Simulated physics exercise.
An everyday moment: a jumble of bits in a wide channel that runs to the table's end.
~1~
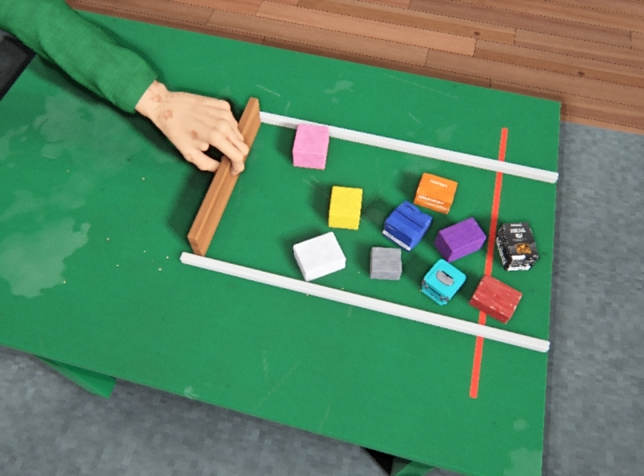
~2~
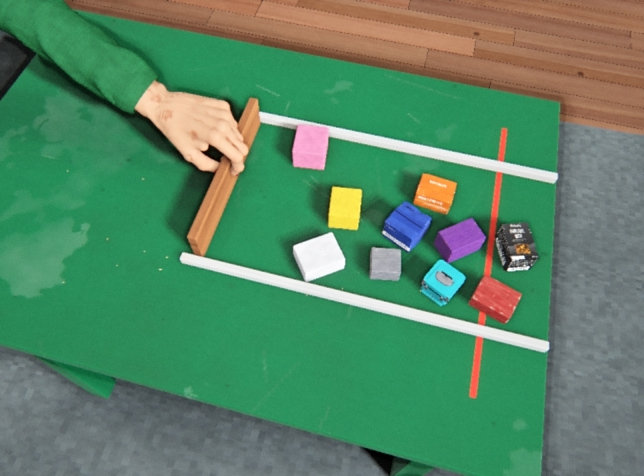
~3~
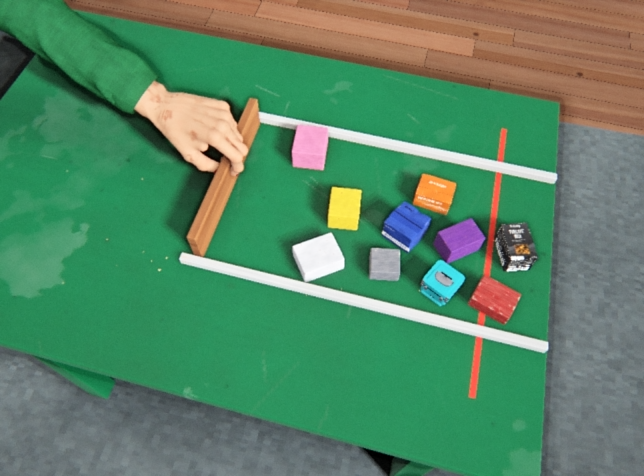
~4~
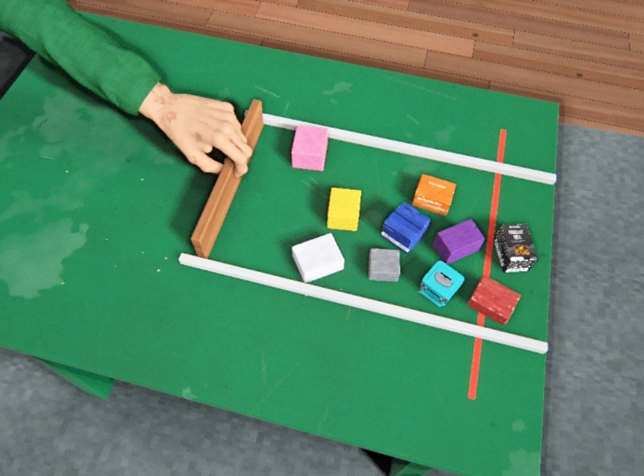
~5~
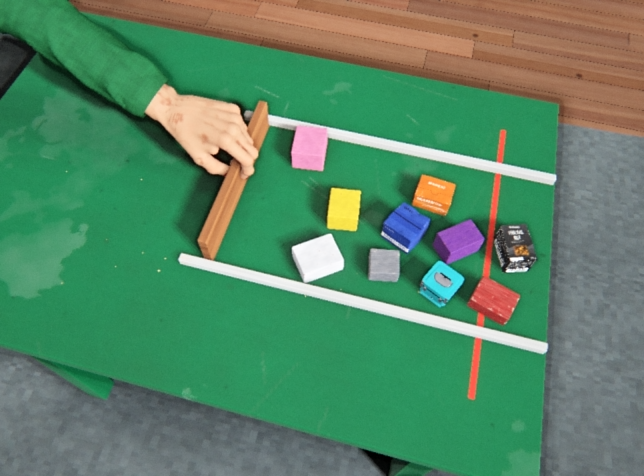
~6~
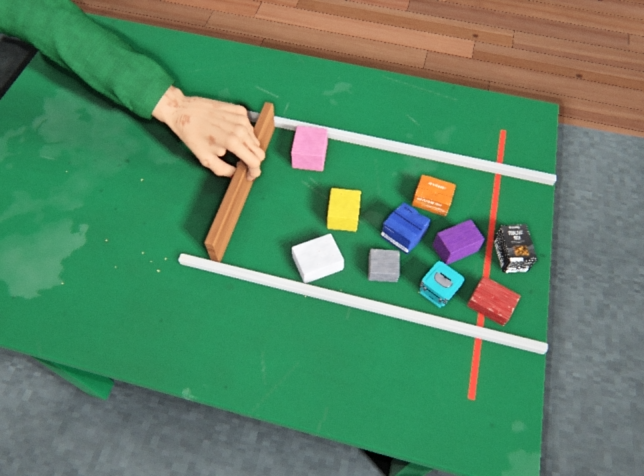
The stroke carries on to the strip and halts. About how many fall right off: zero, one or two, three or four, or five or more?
The number that fall off is three or four.
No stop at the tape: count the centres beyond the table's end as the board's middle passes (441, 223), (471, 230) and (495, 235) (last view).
Past the end: 1, 3 and 4.
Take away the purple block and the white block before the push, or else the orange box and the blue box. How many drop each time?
It would be 2 and 2.
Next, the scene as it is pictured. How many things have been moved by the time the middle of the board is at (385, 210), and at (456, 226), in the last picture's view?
First 8, then 10.
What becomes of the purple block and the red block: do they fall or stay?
The purple block drops off; the red block goes over.
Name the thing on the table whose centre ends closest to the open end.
It is the turquoise case.
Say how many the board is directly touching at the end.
The number is 3.
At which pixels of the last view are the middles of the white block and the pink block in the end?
About (512, 310), and the other about (515, 194).
Early on, none off yet; black box at rest near (515, 248); red block at rest near (493, 301); purple block at rest near (458, 242).
A while later, none off yet; black box at rest near (515, 248); red block at rest near (495, 302); purple block travelled a little near (472, 243).
Further along, none off yet; black box leaning well over near (572, 270); red block travelled about its own width near (552, 315); purple block travelled well along near (543, 260).
Finally, the number that fall off is three or four; lost, purple block, red block and black box.
